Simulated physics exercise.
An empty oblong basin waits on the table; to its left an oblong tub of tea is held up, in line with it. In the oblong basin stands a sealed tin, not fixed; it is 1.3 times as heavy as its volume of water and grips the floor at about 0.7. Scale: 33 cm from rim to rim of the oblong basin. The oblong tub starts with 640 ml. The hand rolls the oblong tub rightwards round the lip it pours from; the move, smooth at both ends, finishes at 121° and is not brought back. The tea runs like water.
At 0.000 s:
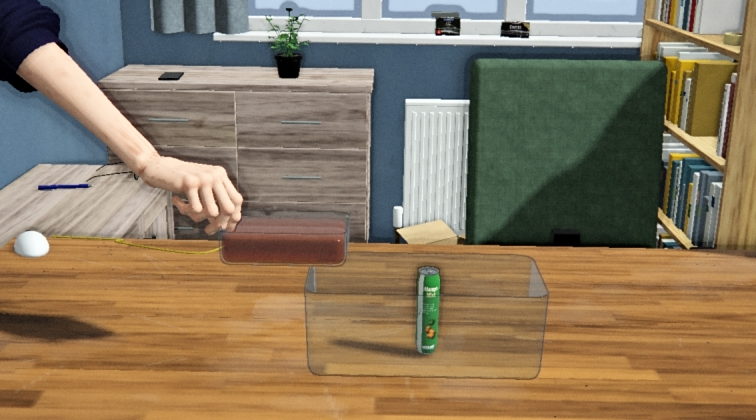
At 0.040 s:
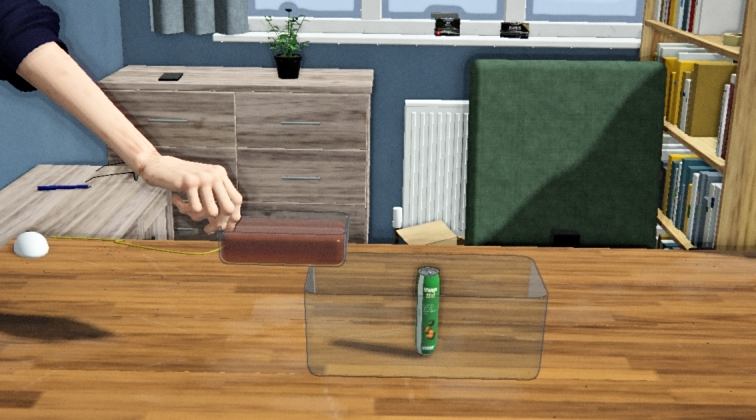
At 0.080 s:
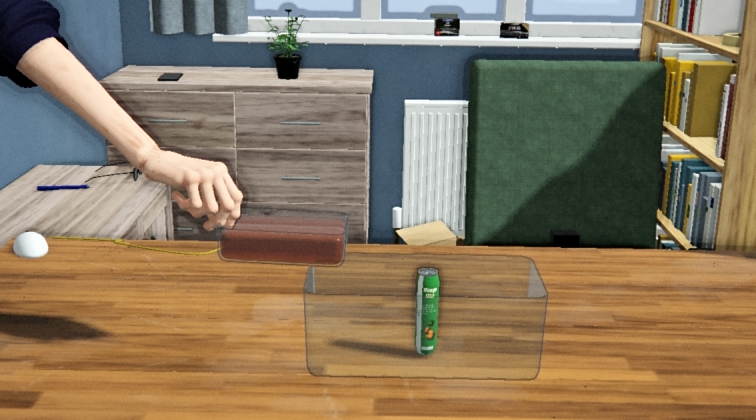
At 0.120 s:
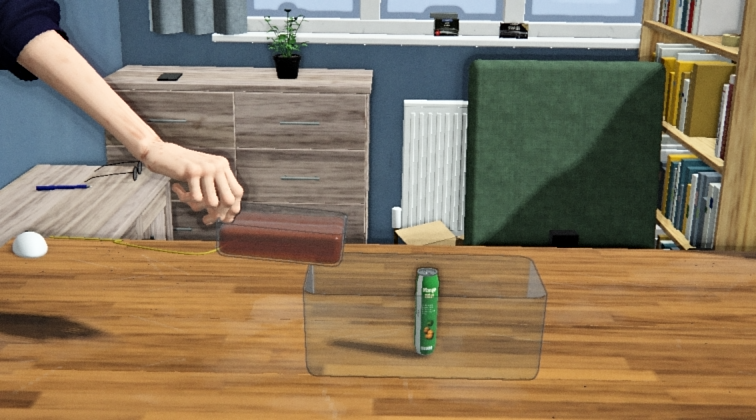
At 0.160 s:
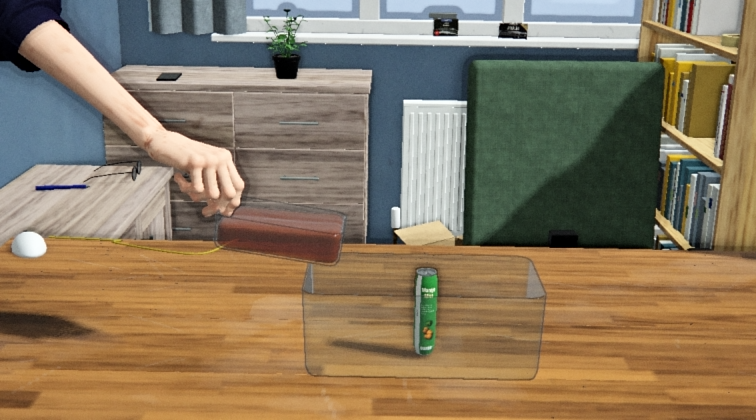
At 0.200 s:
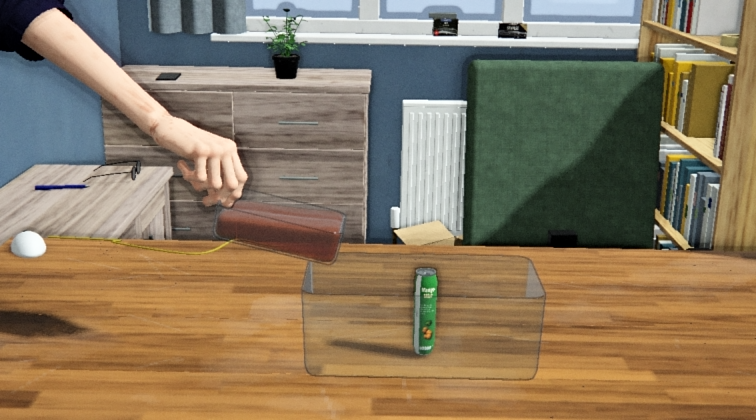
A hand slowly tilting a small tub of reddish-brown liquid rightwards above a wooden table, beside a clear basin and green tin.
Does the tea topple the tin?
It topples.
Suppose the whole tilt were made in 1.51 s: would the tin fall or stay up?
Then it remains upright.
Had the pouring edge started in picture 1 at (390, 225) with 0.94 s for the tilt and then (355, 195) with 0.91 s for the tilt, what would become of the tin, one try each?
First it stays up; then it stays up.
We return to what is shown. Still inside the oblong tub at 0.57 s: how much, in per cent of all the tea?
Near 16 in a hundred.
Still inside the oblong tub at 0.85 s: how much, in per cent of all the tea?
Near 0 in a hundred.
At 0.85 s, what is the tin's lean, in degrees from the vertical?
It is at some 35°.
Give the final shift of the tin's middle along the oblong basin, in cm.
About 8.0 cm.
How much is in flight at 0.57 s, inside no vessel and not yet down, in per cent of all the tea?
About 52 per cent.
After 0.57 s the tilt is 81° and 16 per cent is still to pour; the tin stands where it began.
After 0.85 s the tilt is 118° and 0 per cent is still to pour; the tin leans 36°.
After 1.13 s the tilt is 121° and 0 per cent is still to pour; the tin lies on its side.
After 1.44 s the tilt is 121° and 0 per cent is still to pour; the tin lies on its side.
In the end the tin lies on its side.
